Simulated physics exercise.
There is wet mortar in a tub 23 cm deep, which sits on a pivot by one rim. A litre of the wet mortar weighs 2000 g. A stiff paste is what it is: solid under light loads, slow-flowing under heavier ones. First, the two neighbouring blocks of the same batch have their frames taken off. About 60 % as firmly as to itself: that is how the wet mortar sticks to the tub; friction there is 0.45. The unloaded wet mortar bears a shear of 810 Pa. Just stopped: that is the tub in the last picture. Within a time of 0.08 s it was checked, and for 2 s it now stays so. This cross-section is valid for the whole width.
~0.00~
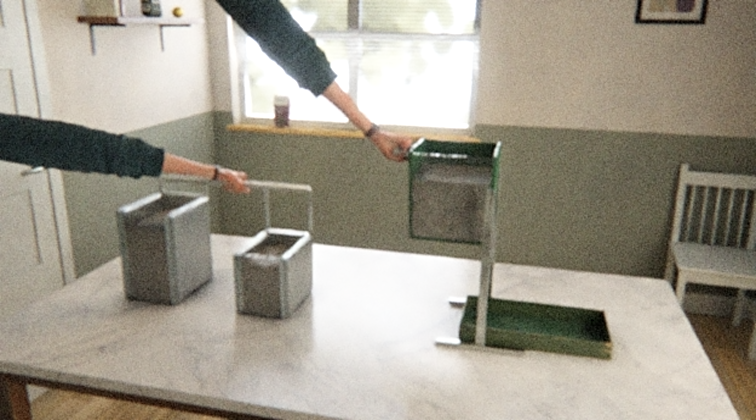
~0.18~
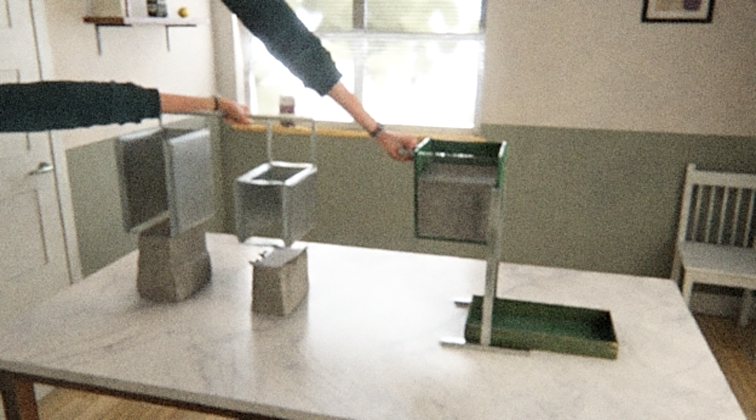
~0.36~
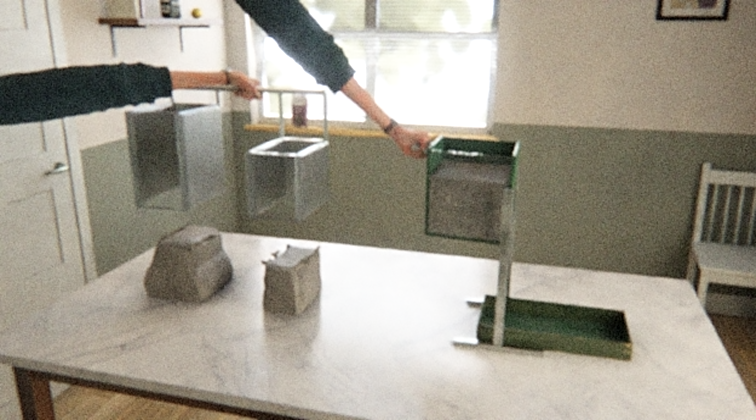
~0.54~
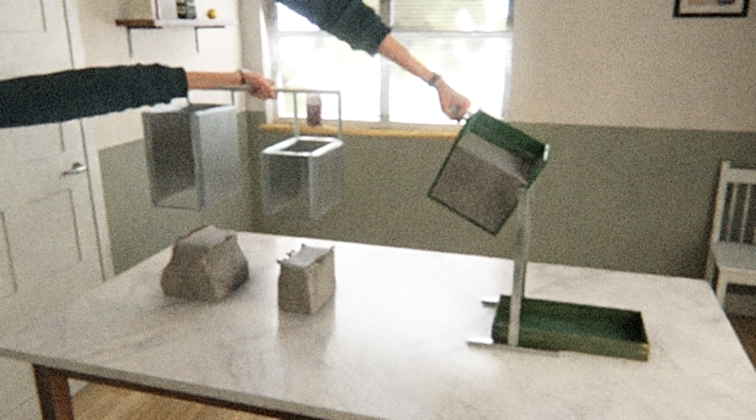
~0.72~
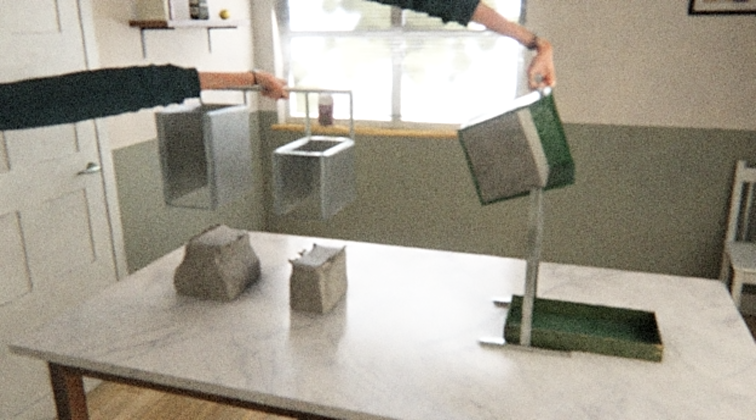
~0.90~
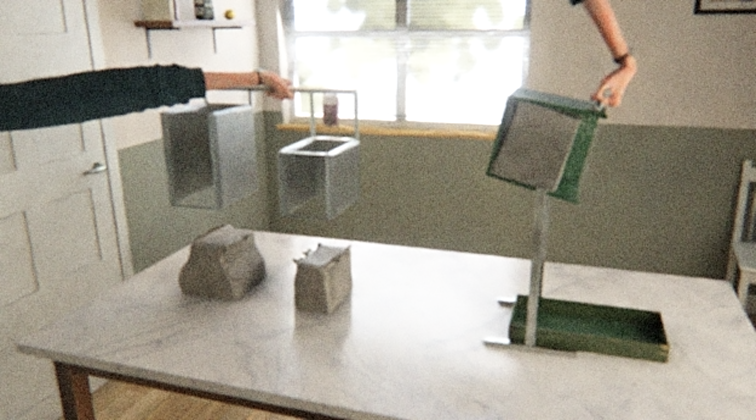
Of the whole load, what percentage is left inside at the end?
Close to 39 % is left inside.
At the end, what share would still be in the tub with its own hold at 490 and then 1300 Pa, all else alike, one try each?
The two runs give near 35 % and near 40 % respectively.
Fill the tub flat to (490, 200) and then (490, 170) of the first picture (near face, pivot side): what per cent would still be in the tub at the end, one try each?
Respectively 50 percent and 35 percent.
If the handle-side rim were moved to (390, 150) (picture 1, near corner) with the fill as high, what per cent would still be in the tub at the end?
I'd put it at close to 30 per cent.
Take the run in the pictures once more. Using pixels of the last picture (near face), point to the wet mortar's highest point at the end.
Looking at the last picture, I'd put it at about (534, 152).
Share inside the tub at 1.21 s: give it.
Close to 55 in a hundred.
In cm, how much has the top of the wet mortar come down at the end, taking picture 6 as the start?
Some 12 cm.
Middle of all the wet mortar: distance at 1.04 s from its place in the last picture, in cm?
Looks like around 6 cm to me.
After 1.04 s, the tub is at 102 degrees and holds 96 %.
After 1.21 s, the tub is at 102 degrees and holds 57 %.
After 1.38 s, the tub is at 102 degrees and holds 42 %.
After 1.55 s, the tub is at 102 degrees and holds 39 %.
After 2.90 s, at the end, the tub is at 102 degrees and holds 39 %.
